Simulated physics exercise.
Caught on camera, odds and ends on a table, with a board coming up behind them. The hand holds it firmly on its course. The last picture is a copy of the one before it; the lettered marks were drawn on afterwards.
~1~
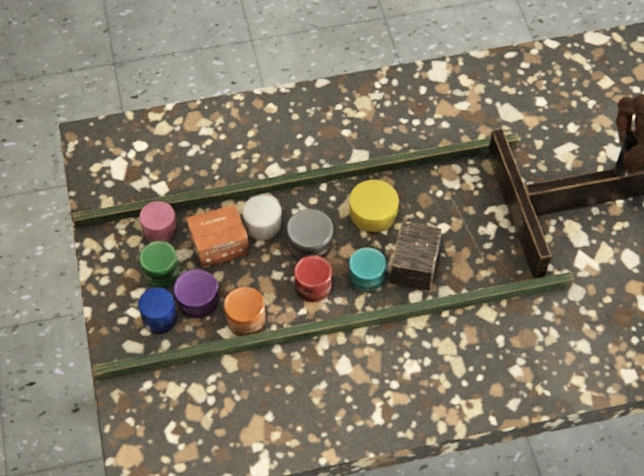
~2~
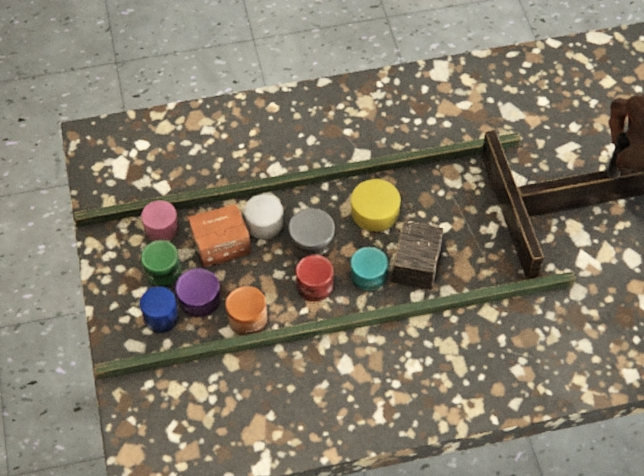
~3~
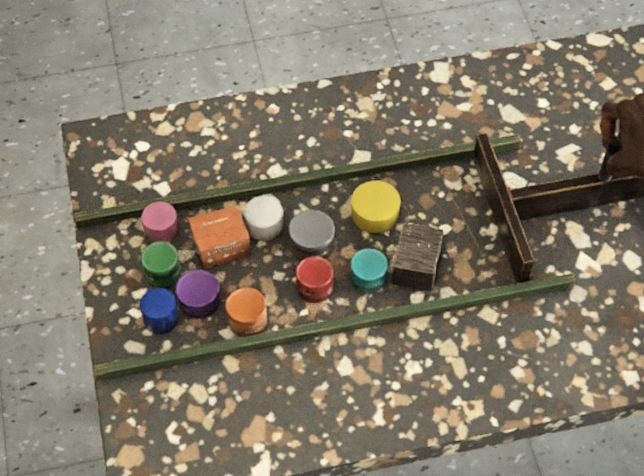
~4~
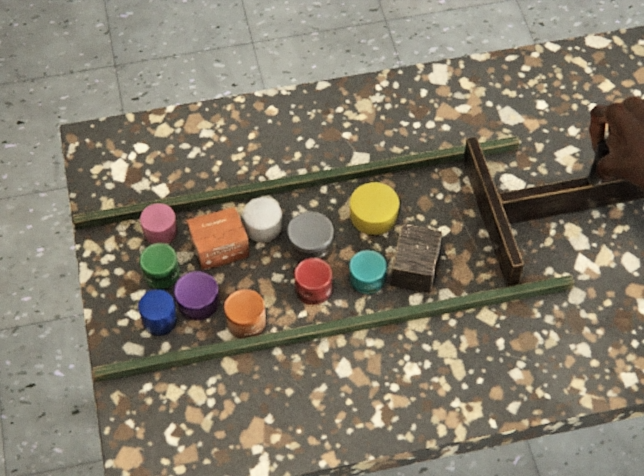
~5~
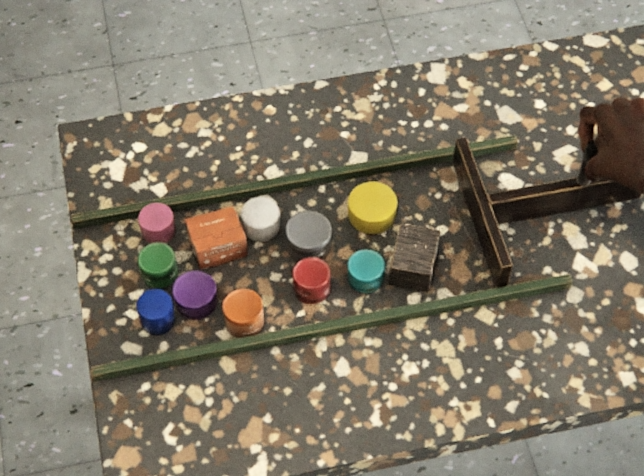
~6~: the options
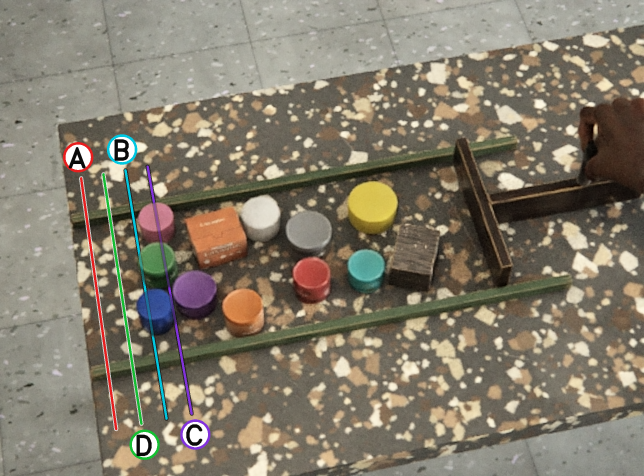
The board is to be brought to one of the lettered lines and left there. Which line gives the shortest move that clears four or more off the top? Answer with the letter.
At C, and not before.
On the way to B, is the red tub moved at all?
Yes.
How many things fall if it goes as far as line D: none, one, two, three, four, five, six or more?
Six or more.
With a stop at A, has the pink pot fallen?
Yes.
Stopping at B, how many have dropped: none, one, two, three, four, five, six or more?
By then, six or more.
On the copy, A at (97, 295); B at (145, 286); C at (168, 282); D at (121, 291).
On C. First, board (372, 220); black block (354, 273); red tub (279, 287).
Then, board (259, 241); green tub (107, 281); blue pot (119, 343).
Finally, board (169, 258); purple tub over the edge; pink pot over the edge; six fallen.
By contrast, A drops twelve, but is farther than needed; B drops seven, but is farther than needed; D drops nine, but is farther than needed.
